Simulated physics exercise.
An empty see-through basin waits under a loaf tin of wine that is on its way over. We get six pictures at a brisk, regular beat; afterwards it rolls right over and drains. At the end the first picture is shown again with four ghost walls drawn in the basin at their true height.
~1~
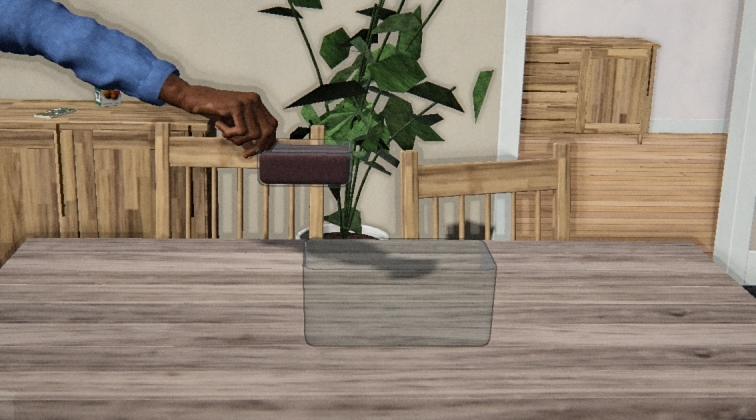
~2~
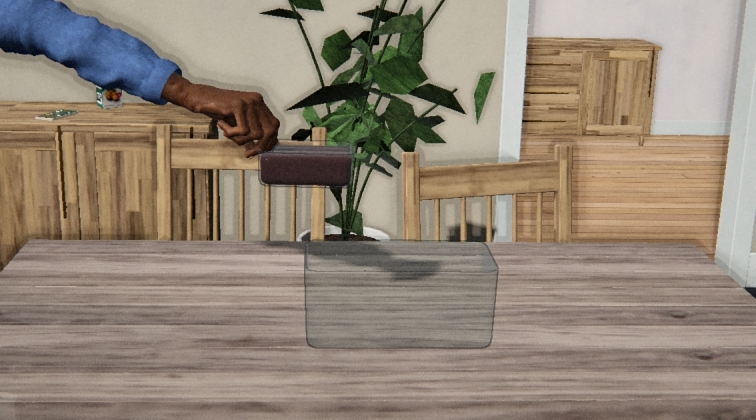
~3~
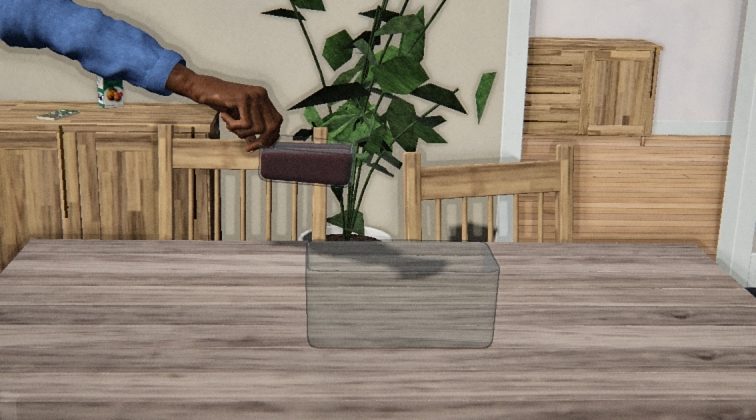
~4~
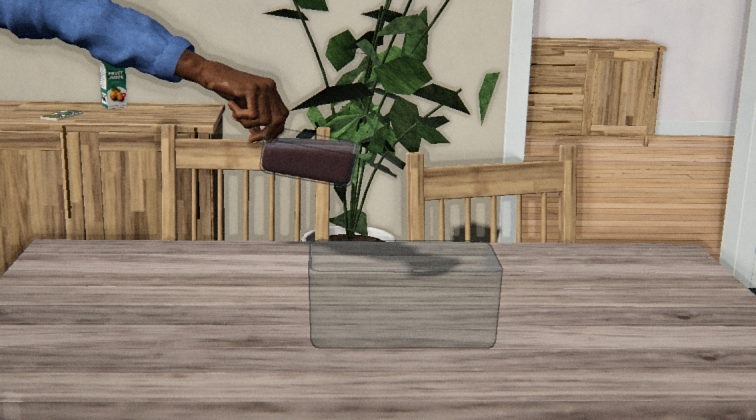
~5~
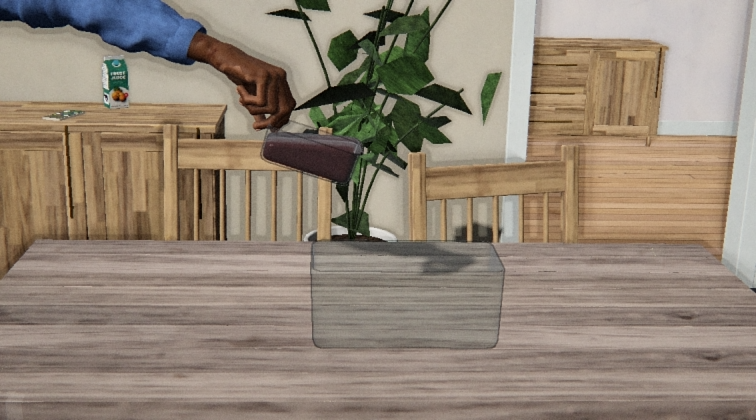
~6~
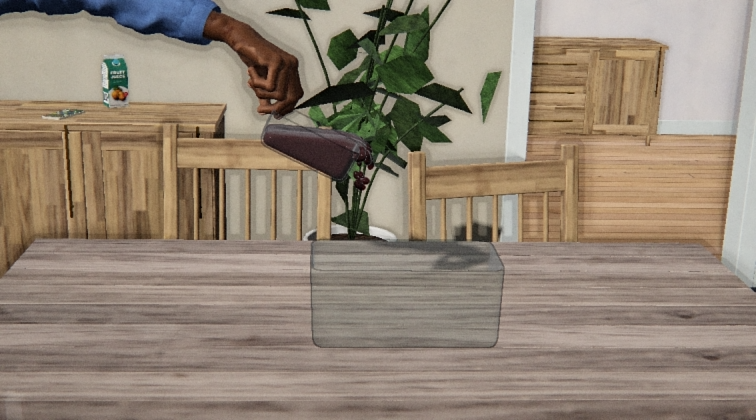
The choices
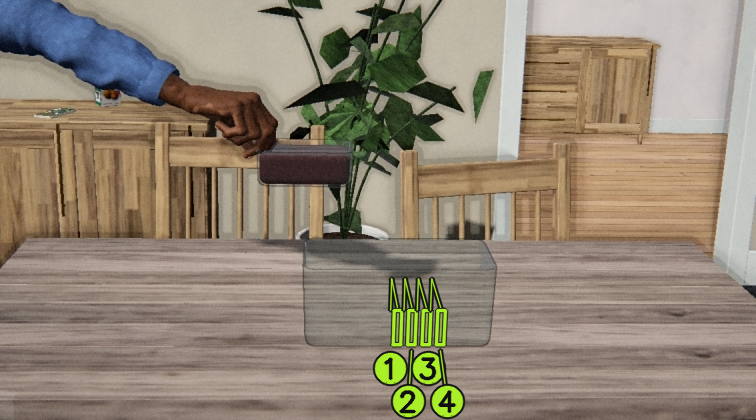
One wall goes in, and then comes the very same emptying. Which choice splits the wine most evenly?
Place 3 does it best.
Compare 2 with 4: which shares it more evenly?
Here it is place 2.
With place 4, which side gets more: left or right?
The left one.
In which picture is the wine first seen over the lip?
Picture 5.
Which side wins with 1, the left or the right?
More ends on the right.
On the marked copy, 1 at (397, 350); 2 at (411, 350); 3 at (425, 350); 4 at (440, 350).
With 1, about 18 % ends left of the wall and 80 % right of it.
With 2, about 32 % ends left of the wall and 65 % right of it.
With 3, about 53 % ends left of the wall and 46 % right of it.
With 4, about 87 % ends left of the wall and 11 % right of it.
